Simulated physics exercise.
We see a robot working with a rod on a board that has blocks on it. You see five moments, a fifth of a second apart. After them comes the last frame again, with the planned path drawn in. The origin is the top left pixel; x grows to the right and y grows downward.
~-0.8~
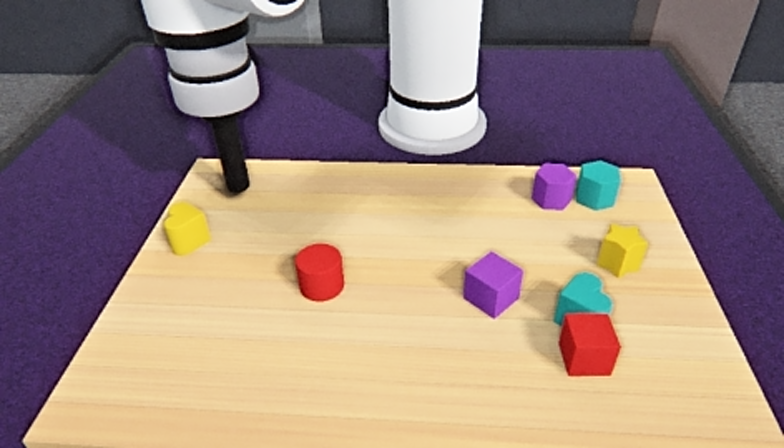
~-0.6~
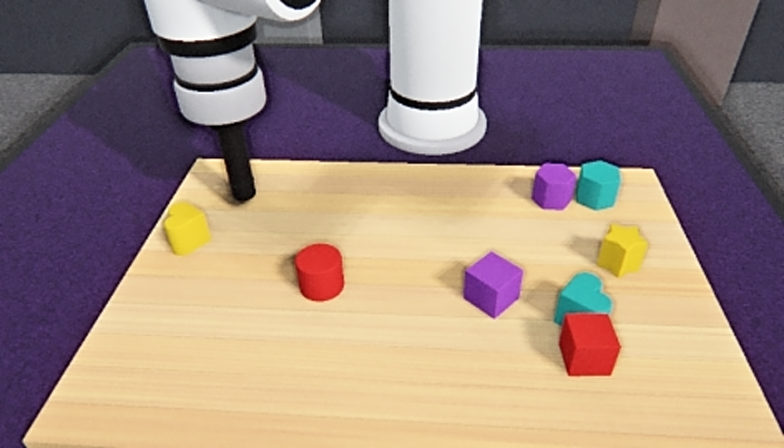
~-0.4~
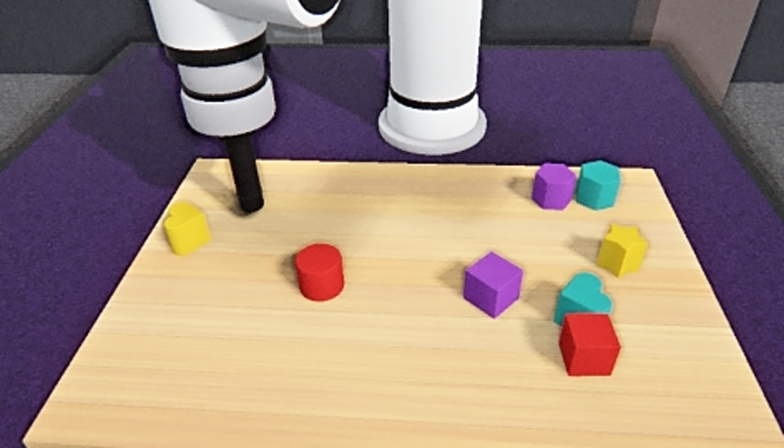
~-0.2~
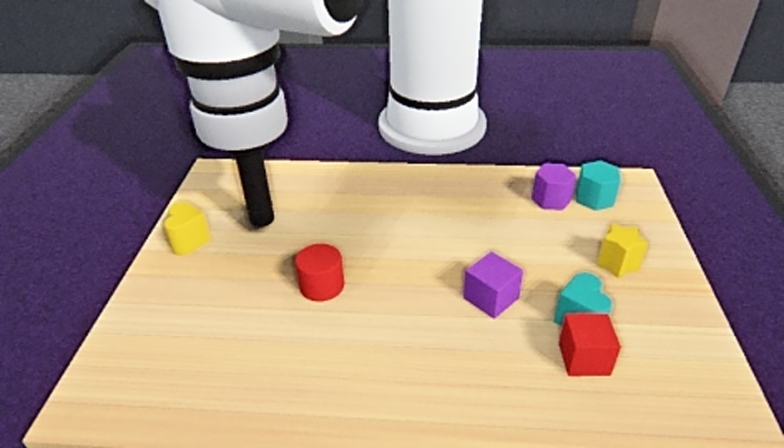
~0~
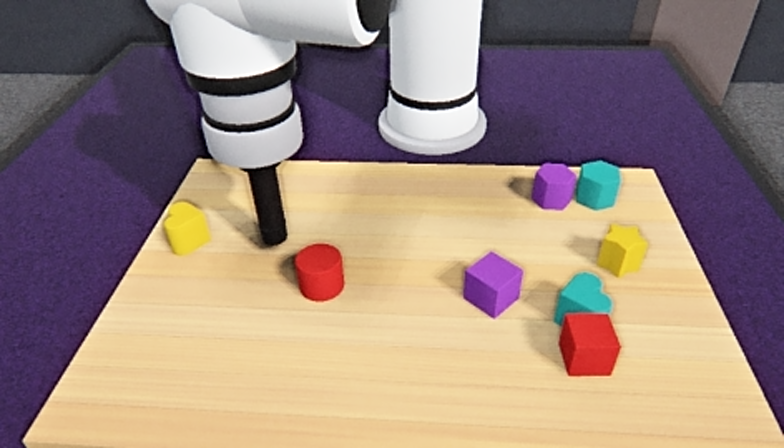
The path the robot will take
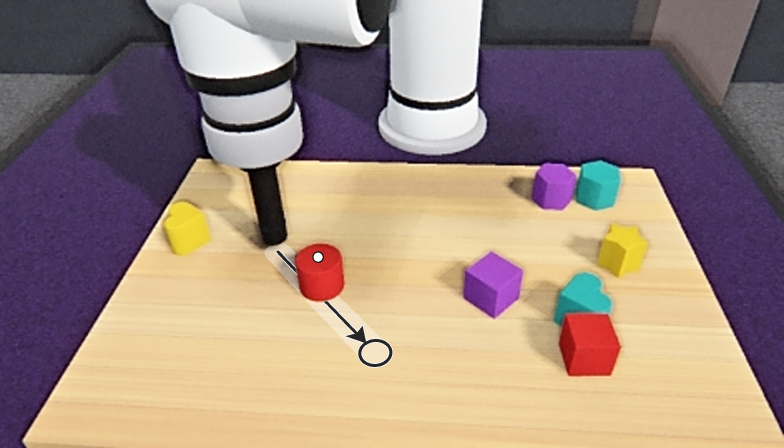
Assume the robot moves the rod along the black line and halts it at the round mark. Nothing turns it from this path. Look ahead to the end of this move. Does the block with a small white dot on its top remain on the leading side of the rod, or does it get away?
Lost on the way.
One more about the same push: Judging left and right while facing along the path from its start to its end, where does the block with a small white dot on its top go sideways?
Seen from start to end, it moves left.
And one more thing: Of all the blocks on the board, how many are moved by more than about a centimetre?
Total: One.
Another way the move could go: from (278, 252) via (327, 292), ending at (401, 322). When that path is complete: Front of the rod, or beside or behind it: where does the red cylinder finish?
I believe the red cylinder keeps its place ahead of the rod.
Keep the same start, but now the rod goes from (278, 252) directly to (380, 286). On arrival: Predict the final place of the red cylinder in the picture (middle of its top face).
At pixel (335, 274).
The line goes in a line from (278, 252) to (375, 353); the dot is on the red cylinder.
The first path, step by step. One third of the way, rod at (304, 268); red cylinder at (332, 266).
Two thirds of the way, rod at (337, 302); red cylinder at (376, 287).
At the end, rod at (374, 339); red cylinder at (394, 293).
